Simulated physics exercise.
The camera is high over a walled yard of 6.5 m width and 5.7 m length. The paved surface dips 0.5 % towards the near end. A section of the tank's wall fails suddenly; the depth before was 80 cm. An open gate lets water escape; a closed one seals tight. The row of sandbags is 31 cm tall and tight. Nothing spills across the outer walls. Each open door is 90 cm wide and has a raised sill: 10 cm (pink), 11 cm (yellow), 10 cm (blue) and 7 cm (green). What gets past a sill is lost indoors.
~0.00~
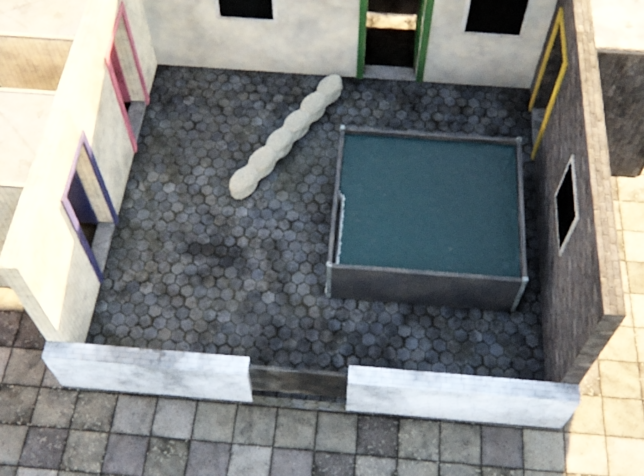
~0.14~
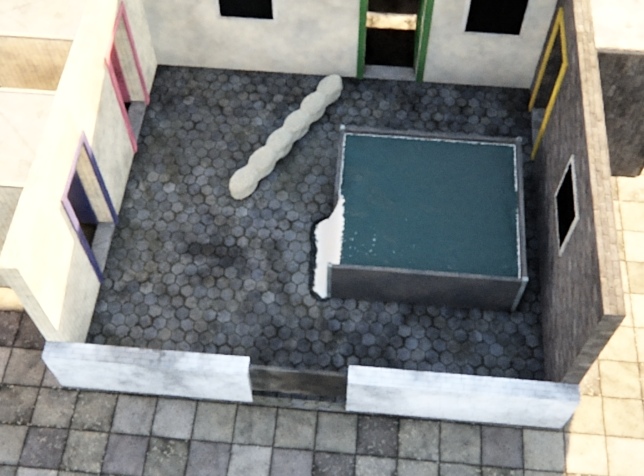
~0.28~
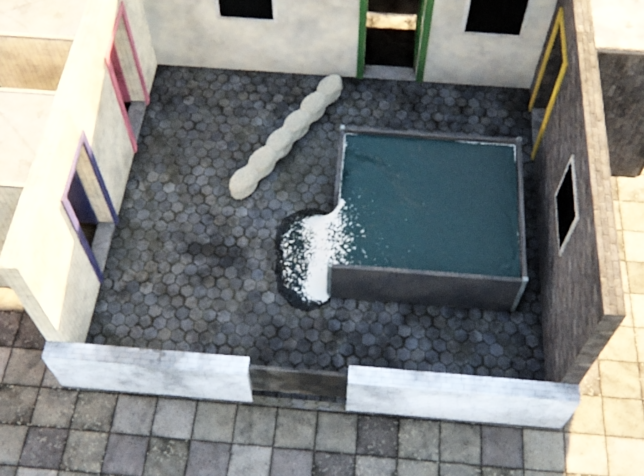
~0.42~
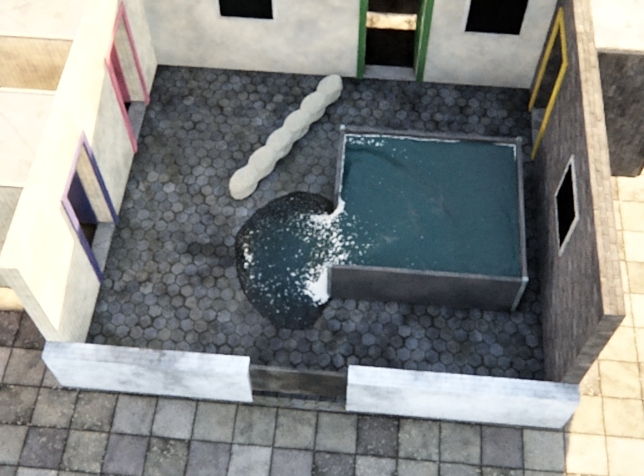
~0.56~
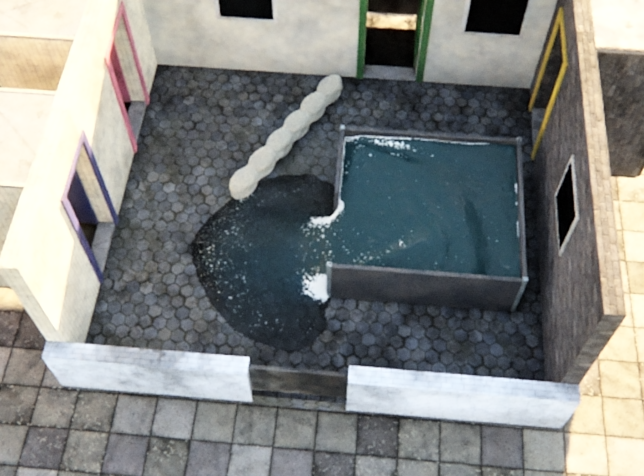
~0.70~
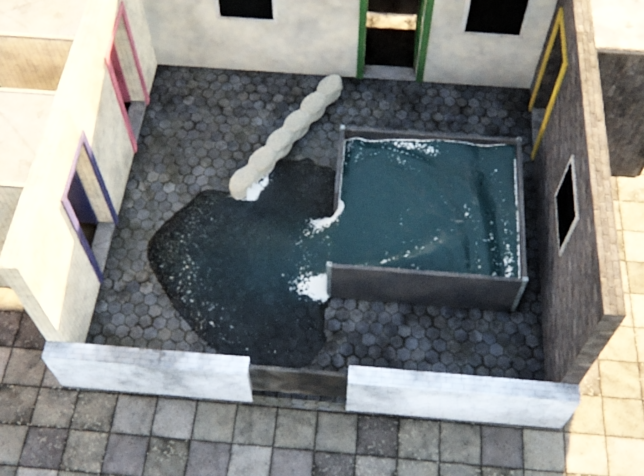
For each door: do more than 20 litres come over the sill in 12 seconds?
Within that time: At the pink door it exceeds the limit; at the yellow door it keeps below the limit; at the blue door it passes the limit; at the green door it keeps below the limit.
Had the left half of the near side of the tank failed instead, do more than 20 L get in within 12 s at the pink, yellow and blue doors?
Then: Pink past it, yellow under, blue over.
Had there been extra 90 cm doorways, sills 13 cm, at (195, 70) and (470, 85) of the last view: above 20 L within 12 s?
In that order: Past it, below.
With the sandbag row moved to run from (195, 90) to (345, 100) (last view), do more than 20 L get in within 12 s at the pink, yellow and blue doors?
Then: Pink past it, yellow over, blue over.
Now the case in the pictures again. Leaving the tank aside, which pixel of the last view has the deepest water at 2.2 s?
At about (84, 352).
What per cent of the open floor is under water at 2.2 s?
Some 45 per cent of it.
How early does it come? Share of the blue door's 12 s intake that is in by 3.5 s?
Some 55 per cent by then.
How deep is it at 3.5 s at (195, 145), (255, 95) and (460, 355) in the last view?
In that order: 5, 3 and 0 cm.
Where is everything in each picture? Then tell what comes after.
The first picture shows the tank at (428, 203) is whole and still, 80 cm deep.
In the second picture, water pours out at (335, 250) and has run 0.7 m, to (325, 298); typically 10 cm deep outside, 80 cm at the tank's back.
In the third picture, the front is at (289, 222), 0.9 m from the gap at (334, 251); 1.1 m2 of floor is under water; 80 cm left at the back of the tank.
In the fourth picture, water pours out at (334, 251) and has run 1.4 m, to (245, 232); typically 10 cm deep outside, 80 cm at the tank's back.
In the fifth picture, the front is at (200, 239), 2.1 m from the gap at (334, 251); 4.3 m2 of floor is under water; 81 cm left at the back of the tank.
In the sixth picture, the front is at (153, 253), 2.7 m from the gap at (334, 251); 6.2 m2 of floor is under water; 77 cm left at the back of the tank.
After 1.4 s water covers 35 % of the floor and is deepest (48 cm) near (324, 269); pink door not reached, yellow door not reached, blue door 18 cm at the sill, 52 L in, green door not reached.
After 2.2 s water covers 45 % of the floor and is deepest (52 cm) near (84, 352); pink door 10 cm at the sill, 0 L in, yellow door not reached, blue door 35 cm at the sill, 189 L in, green door not reached.
After 3.5 s water covers 60 % of the floor and is deepest (34 cm) near (117, 223); pink door 11 cm at the sill, 2 L in, yellow door not reached, blue door 30 cm at the sill, 427 L in, green door 2 cm at the sill, 0 L in.
After 7.0 s water covers 95 % of the floor and is deepest (28 cm) near (296, 116); pink door 14 cm at the sill, 13 L in, yellow door 11 cm at the sill, 0 L in, blue door 20 cm at the sill, 633 L in, green door 4 cm at the sill, 0 L in.
After 12.0 s water covers 95 % of the floor and is deepest (18 cm) near (80, 364); pink door 10 cm at the sill, 78 L in, yellow door 8 cm at the sill, 1 L in, blue door 15 cm at the sill, 752 L in, green door 4 cm at the sill, 0 L in.
